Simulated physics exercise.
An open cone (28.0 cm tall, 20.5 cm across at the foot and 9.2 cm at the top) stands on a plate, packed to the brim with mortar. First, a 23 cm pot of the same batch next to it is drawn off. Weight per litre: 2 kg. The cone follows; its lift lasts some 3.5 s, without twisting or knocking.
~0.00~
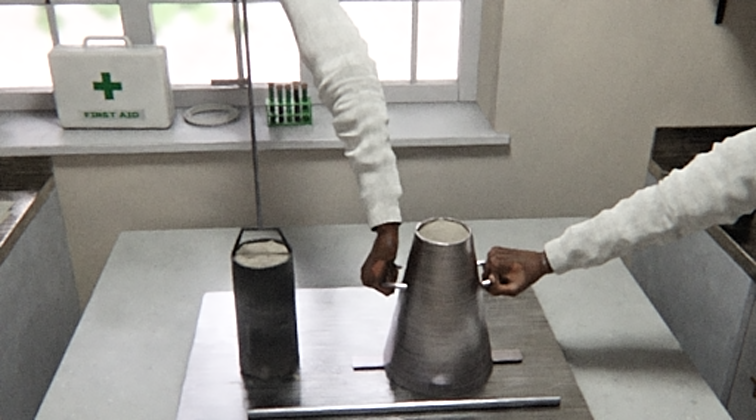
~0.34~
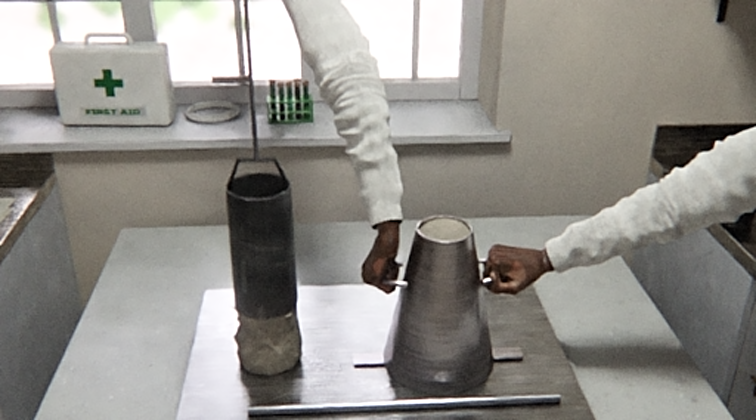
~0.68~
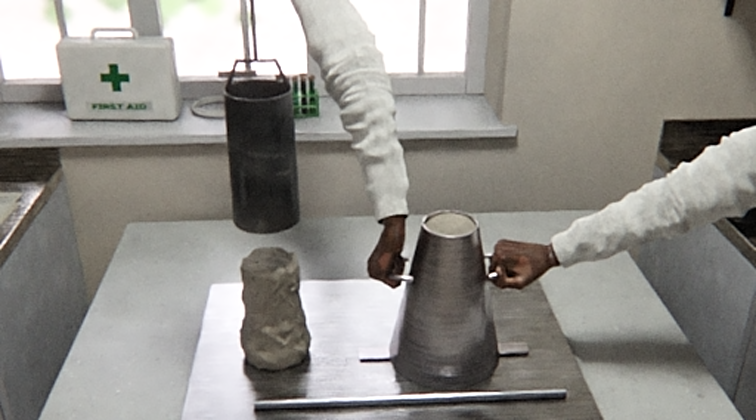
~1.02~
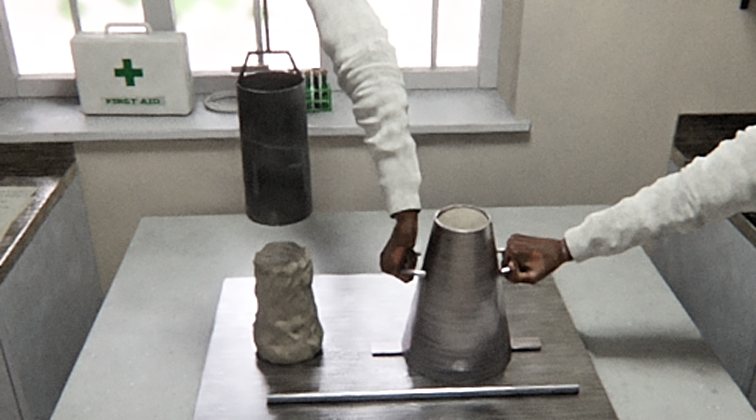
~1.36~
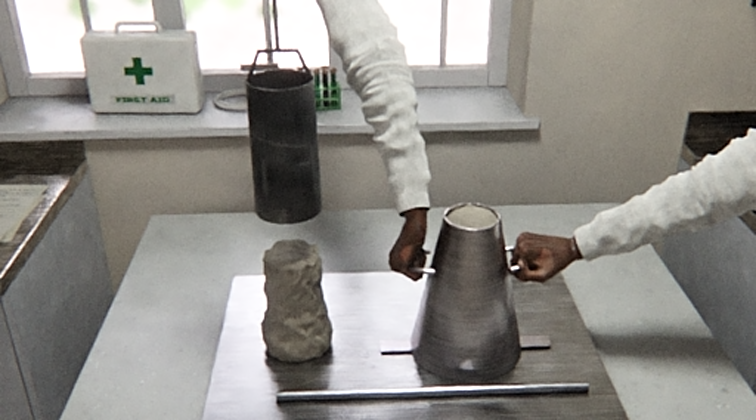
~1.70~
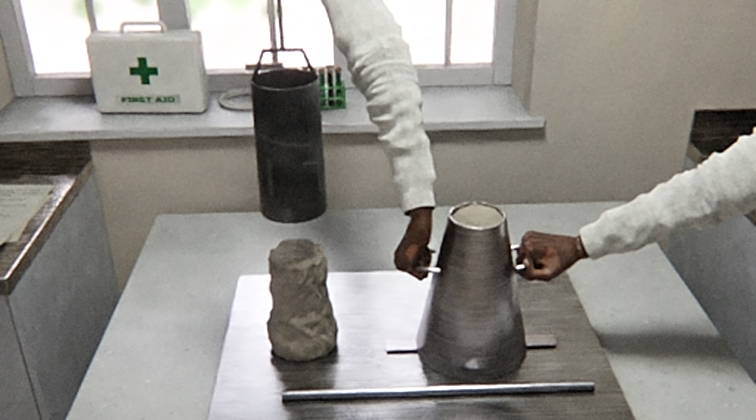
On a lab table near a window with a first aid kit, a dark cylindrical pot rises from a metal plate, uncovering a lumpy grey column, then hangs above it. Beside it, two hands in white sleeves grip a filled metal cone that stays in place as the view shifts slightly.
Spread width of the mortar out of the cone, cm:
20 cm.
After 2.6 s, the cone is up 6.9 cm; the mortar has come down 0.1 cm to 28 cm and is 21 cm wide.
After 3.5 s, the cone is up 18 cm; the mortar has come down 0.1 cm to 28 cm and is 21 cm wide.
After 4.3 s, the cone is up 28 cm; the mortar has come down 0.1 cm to 28 cm and is 21 cm wide.
After 5.4 s, the cone is clear; the mortar has come down 0.1 cm to 28 cm and is 21 cm wide.
After 5.9 s, at rest, the cone is clear; the mortar has come down 0.1 cm to 28 cm and is 21 cm wide.
